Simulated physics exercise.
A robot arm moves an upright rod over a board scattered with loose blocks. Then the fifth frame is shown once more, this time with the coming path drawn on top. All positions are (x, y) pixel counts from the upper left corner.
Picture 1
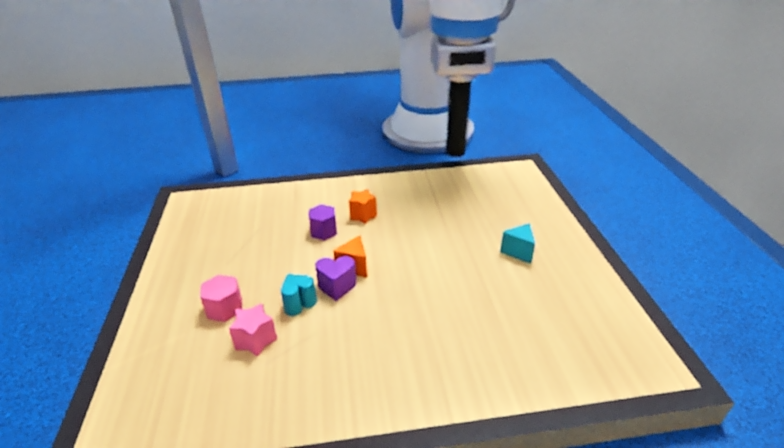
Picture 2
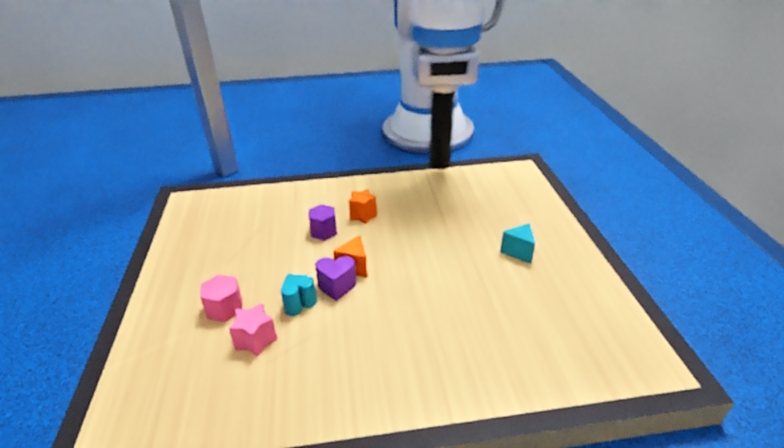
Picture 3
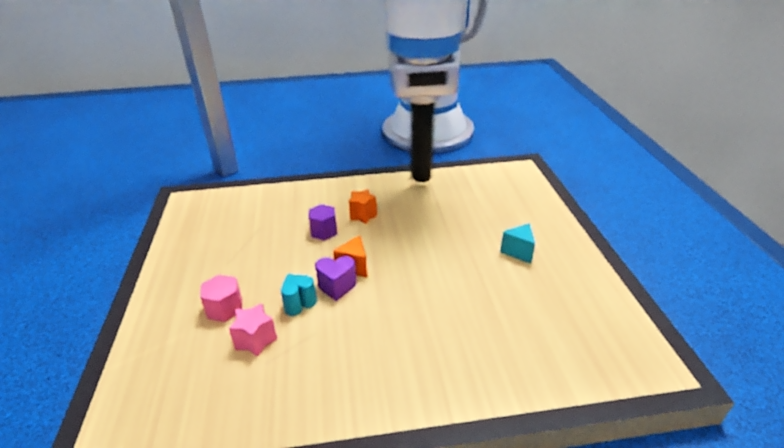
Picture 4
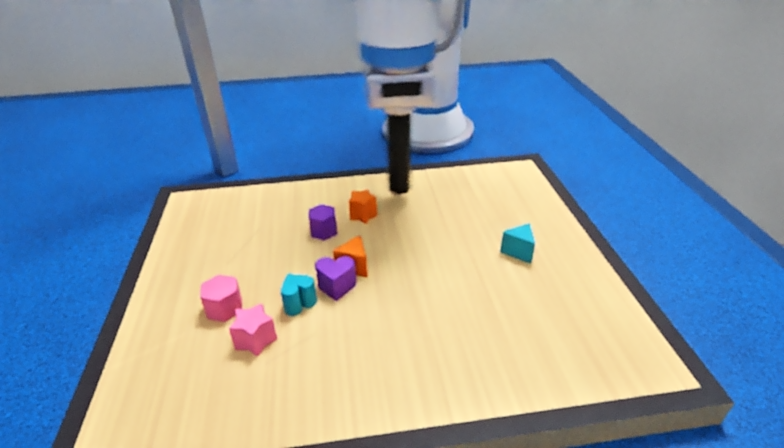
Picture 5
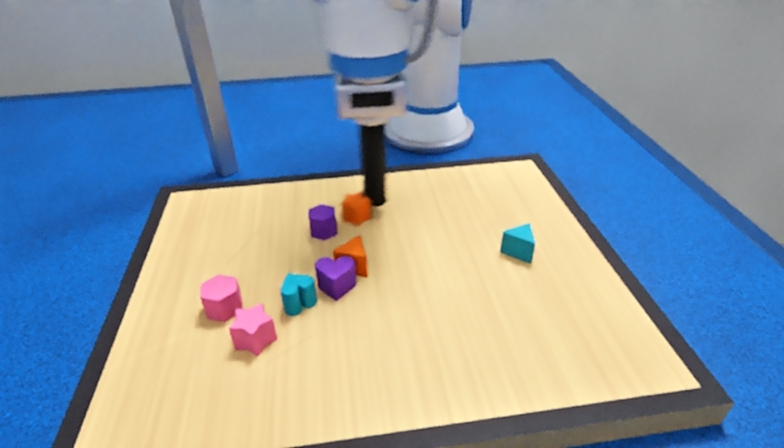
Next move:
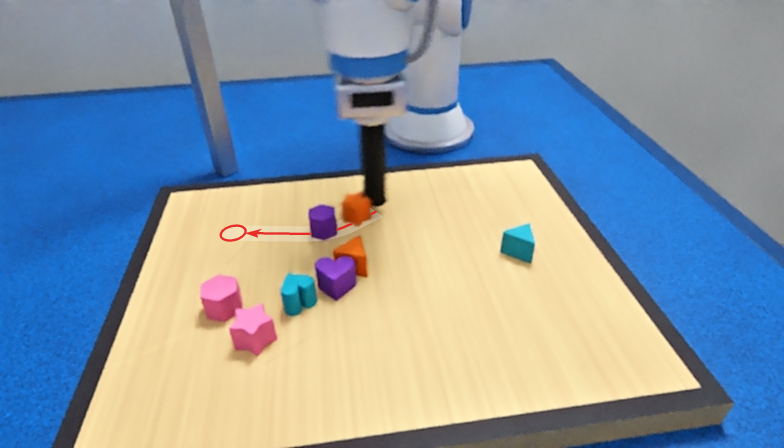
A robot arm moves its black rod left across the board and nudges the orange star.
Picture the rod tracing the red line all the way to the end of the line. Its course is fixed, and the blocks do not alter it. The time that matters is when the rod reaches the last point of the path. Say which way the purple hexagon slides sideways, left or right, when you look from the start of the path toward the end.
Pushed left.
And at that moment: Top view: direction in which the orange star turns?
My prediction: CW.
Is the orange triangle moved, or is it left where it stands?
Put simply, it stays right there.
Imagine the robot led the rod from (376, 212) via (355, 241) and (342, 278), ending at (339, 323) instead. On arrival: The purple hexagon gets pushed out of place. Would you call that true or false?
True
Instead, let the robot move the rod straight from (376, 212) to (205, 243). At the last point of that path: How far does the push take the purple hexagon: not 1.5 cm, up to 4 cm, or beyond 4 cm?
It's set to move over 4 cm.
The drawn path runs from (376, 212) over (335, 230) and (284, 234) to (233, 233).
On the path given first. One third of the way, rod (333, 219); purple hexagon (288, 223), turned 25° anticlockwise; orange star (309, 211), turned 30° clockwise.
Two thirds of the way, rod (281, 223); purple hexagon (256, 230), turned 70° anticlockwise; orange star (257, 212), turned 35° clockwise.
At the end, rod (230, 222); purple hexagon (256, 230), turned 70° anticlockwise; orange triangle not moved; orange star (206, 211), turned 35° clockwise.
